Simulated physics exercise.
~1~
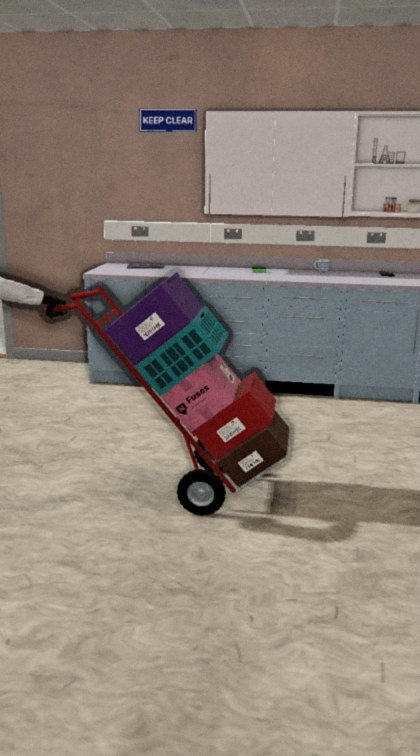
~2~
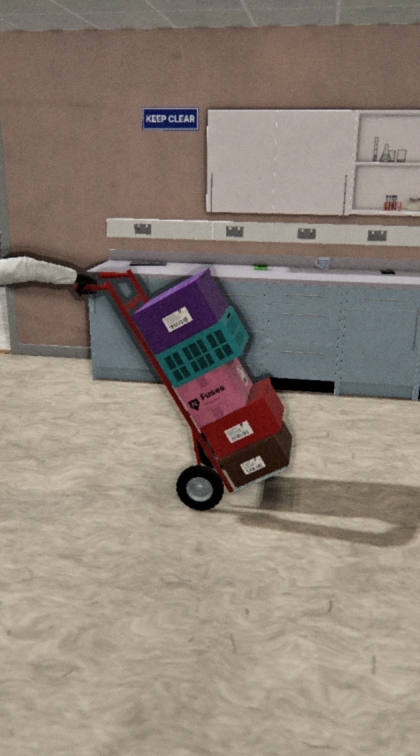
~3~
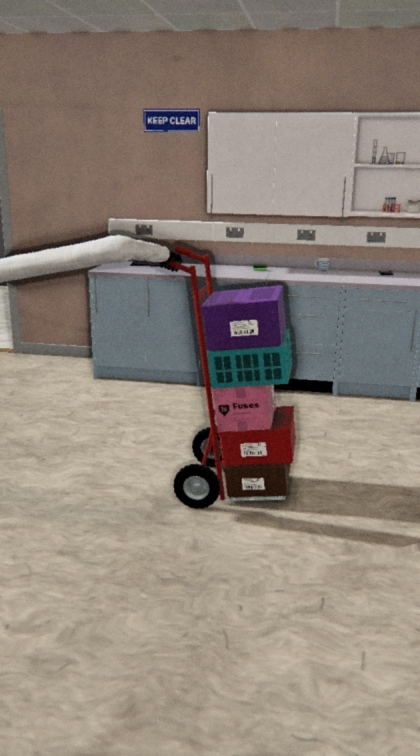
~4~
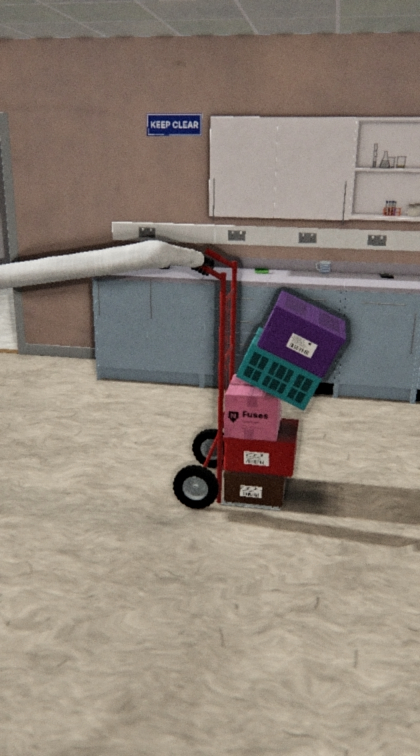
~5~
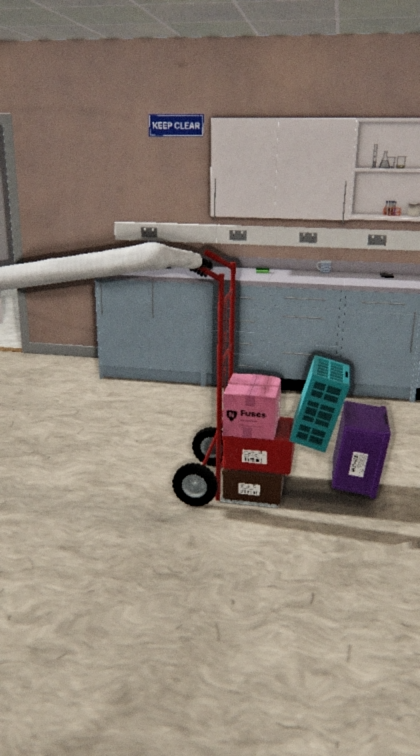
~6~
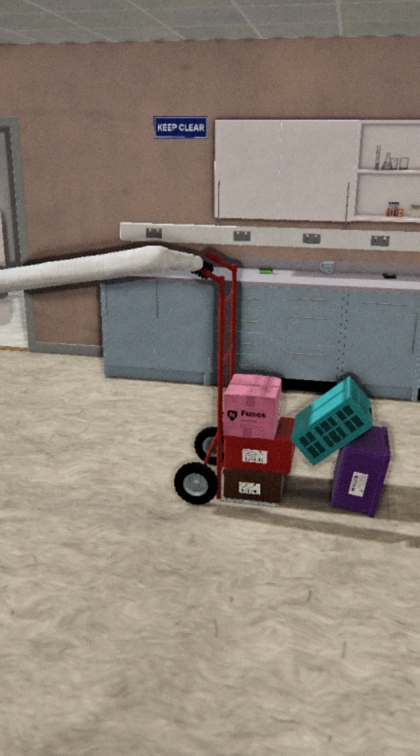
A red hand truck, tilted back toward the left and gripped by a white-sleeved arm, carries a stack of a brown tote, a red tote, a pink parcel, a turquoise crate and a purple tote. The arm swings the truck upright in front of a blue counter. As it comes to a stop, the turquoise crate and purple tote tip together off the right side. Both tumble to the floor, the purple one landing first and the crate rolling against it. The pink parcel, red tote and brown tote stay stacked on the upright truck, still held.
